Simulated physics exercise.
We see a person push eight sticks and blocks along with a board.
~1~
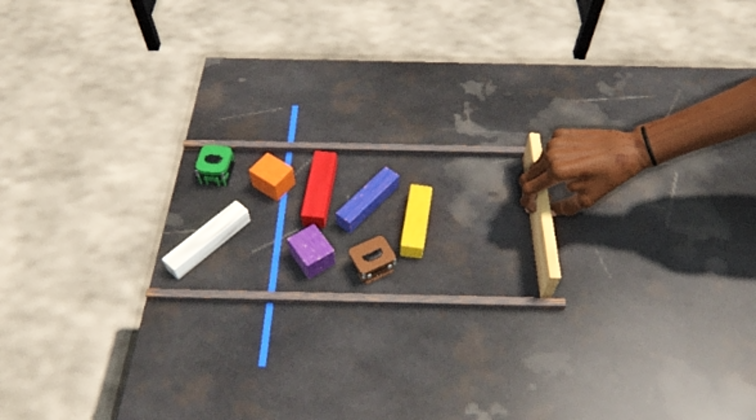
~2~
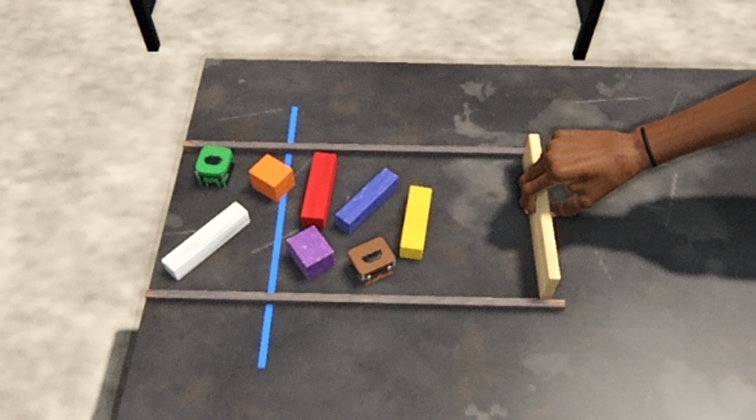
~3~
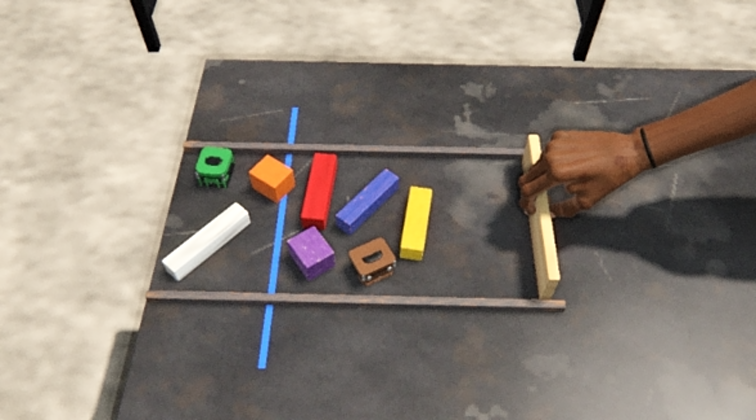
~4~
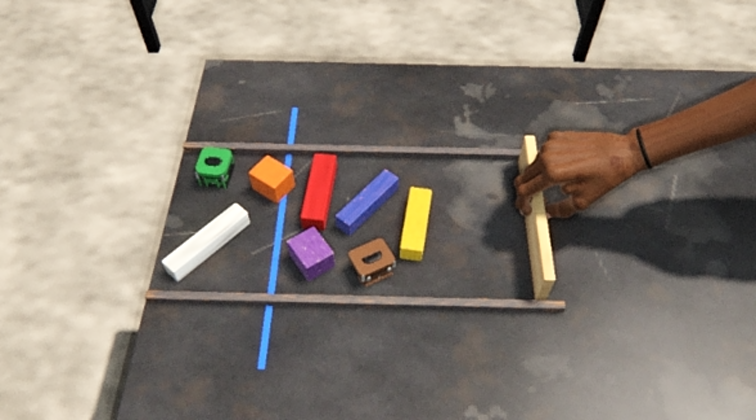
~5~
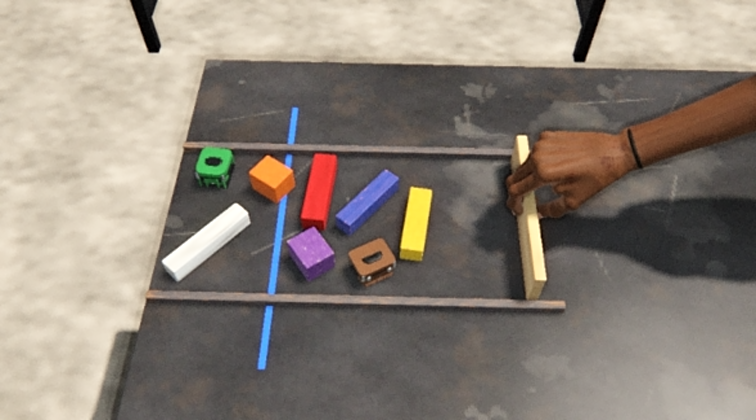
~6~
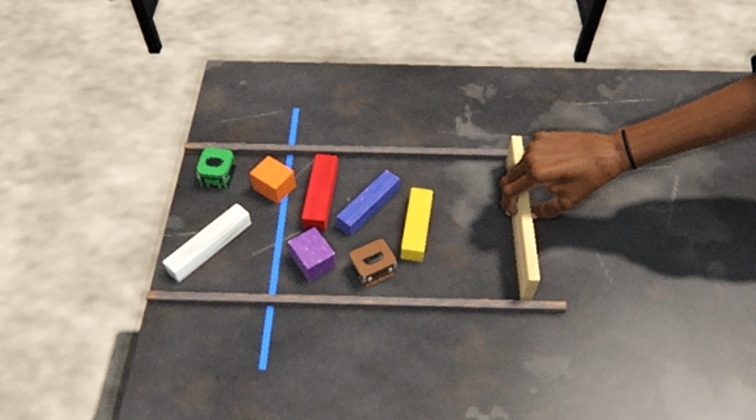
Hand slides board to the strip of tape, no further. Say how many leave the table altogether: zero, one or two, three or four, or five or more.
Lost: Nothing.
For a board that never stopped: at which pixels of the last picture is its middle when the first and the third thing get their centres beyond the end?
The middle is near (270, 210) first and near (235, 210) after.
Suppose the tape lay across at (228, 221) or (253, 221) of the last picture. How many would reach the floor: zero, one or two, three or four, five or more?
Either three or four; one or two.
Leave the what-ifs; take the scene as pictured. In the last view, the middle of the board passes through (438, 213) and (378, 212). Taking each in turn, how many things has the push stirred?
0 and 3.
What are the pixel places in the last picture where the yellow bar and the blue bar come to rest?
Answer: First (270, 221), after that (255, 191).
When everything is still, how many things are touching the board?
It touches 2.
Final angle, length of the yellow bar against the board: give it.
It works out to near 0°.
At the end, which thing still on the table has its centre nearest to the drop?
It's the green case that is foremost.
A little later, none off yet; green case at rest near (217, 169); white stick at rest near (208, 242); orange block at rest near (273, 180).
Next, none off yet; green case at rest near (217, 169); white stick at rest near (208, 242); orange block at rest near (271, 180).
When it is over, the number that fall off is zero.
